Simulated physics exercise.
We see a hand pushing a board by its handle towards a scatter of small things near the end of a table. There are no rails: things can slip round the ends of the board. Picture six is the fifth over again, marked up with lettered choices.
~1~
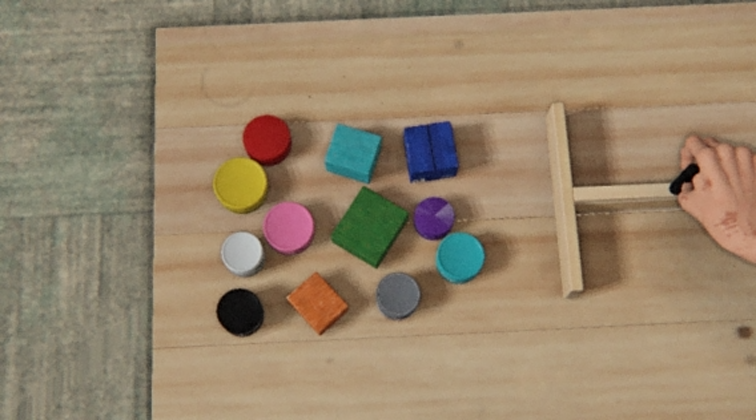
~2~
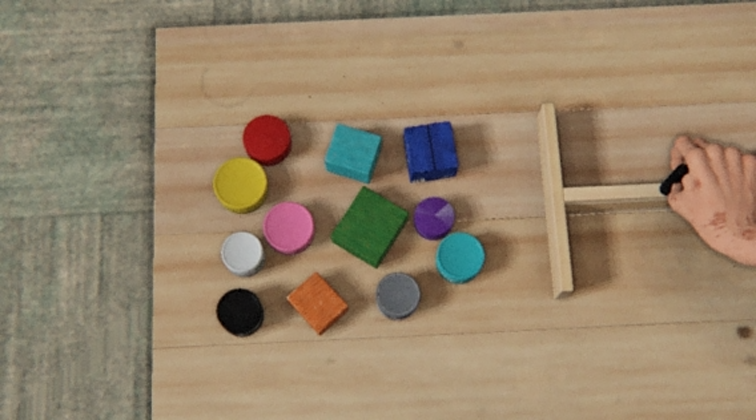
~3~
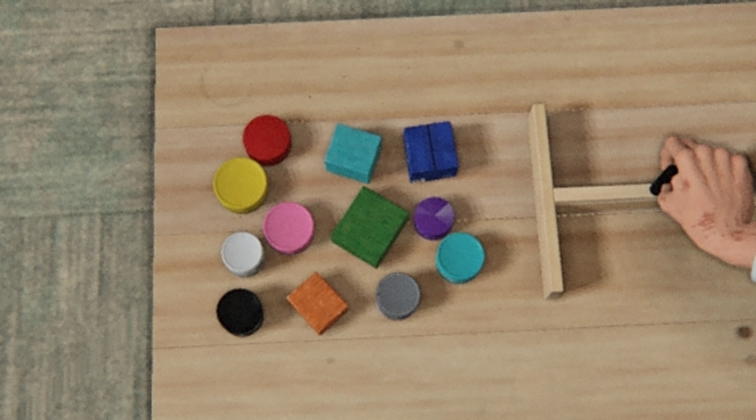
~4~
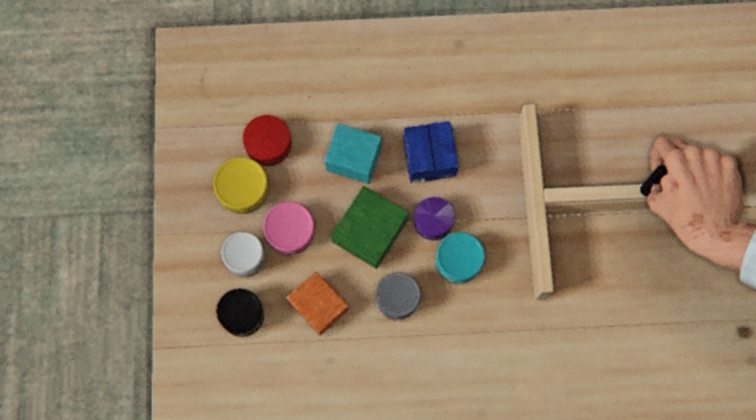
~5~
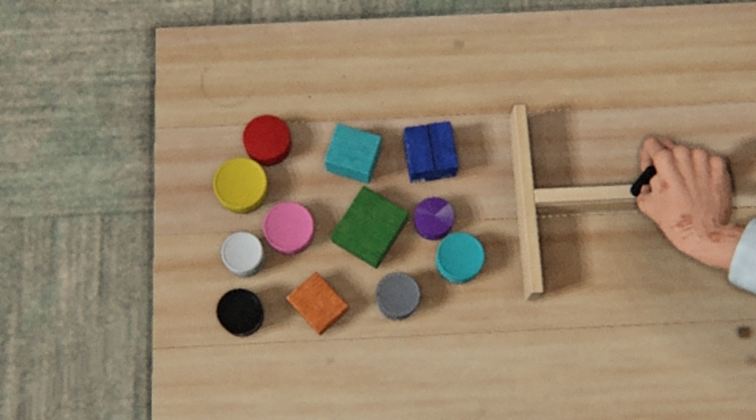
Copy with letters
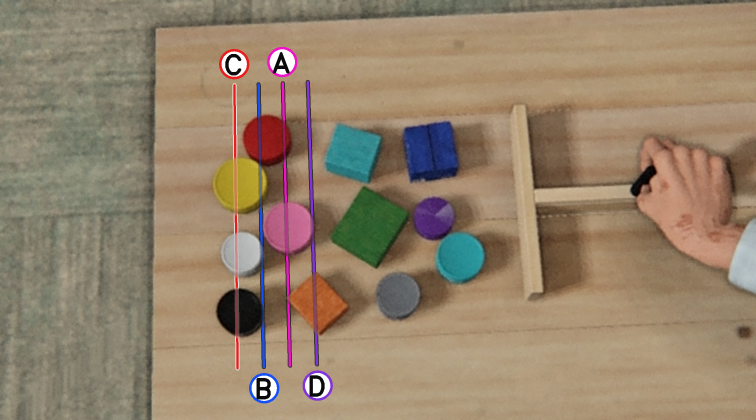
On a pale wooden tabletop above a grey-green floor, seen from overhead, the view stays still. Round red, yellow, pink, white, black, grey, purple and turquoise pieces sit at the left among turquoise, blue, green and orange blocks, with a T-shaped wooden board to their right. A hand at the right grips the board's dark handle and slides it slowly a short way left, touching none of the pieces.
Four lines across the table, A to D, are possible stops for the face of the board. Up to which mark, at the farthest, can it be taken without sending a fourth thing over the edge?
C is the last line within the limit.
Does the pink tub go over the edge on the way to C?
Yes.
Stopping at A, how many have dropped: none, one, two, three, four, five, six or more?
In all, none.
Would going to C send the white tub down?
By then, no.
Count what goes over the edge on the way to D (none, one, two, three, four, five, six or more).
The count is none.
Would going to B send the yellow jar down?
Yes.
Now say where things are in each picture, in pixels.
The first picture shows turquoise block (354, 154); green block (370, 227); orange block (318, 304).
The second picture shows board (558, 194); grey tin (397, 297).
The third picture shows board (548, 195); pink tub (289, 229).
The fourth picture shows board (538, 195); blue box (431, 152).
The fifth picture shows board (529, 196); red tin (268, 141); turquoise tub (460, 258); yellow jar (242, 186).
On the copy, A at (286, 219); B at (261, 220); C at (236, 221); D at (312, 218).
On C. First, board (424, 201); grey tin (383, 305); blue box (389, 153).
Then, board (318, 206); yellow jar (192, 174); pink tub (194, 224).
Finally, board (236, 209); yellow jar over the edge; pink tub over the edge; two fallen.
By contrast, A is within the limit but short; B is within the limit but short; D is within the limit but short.
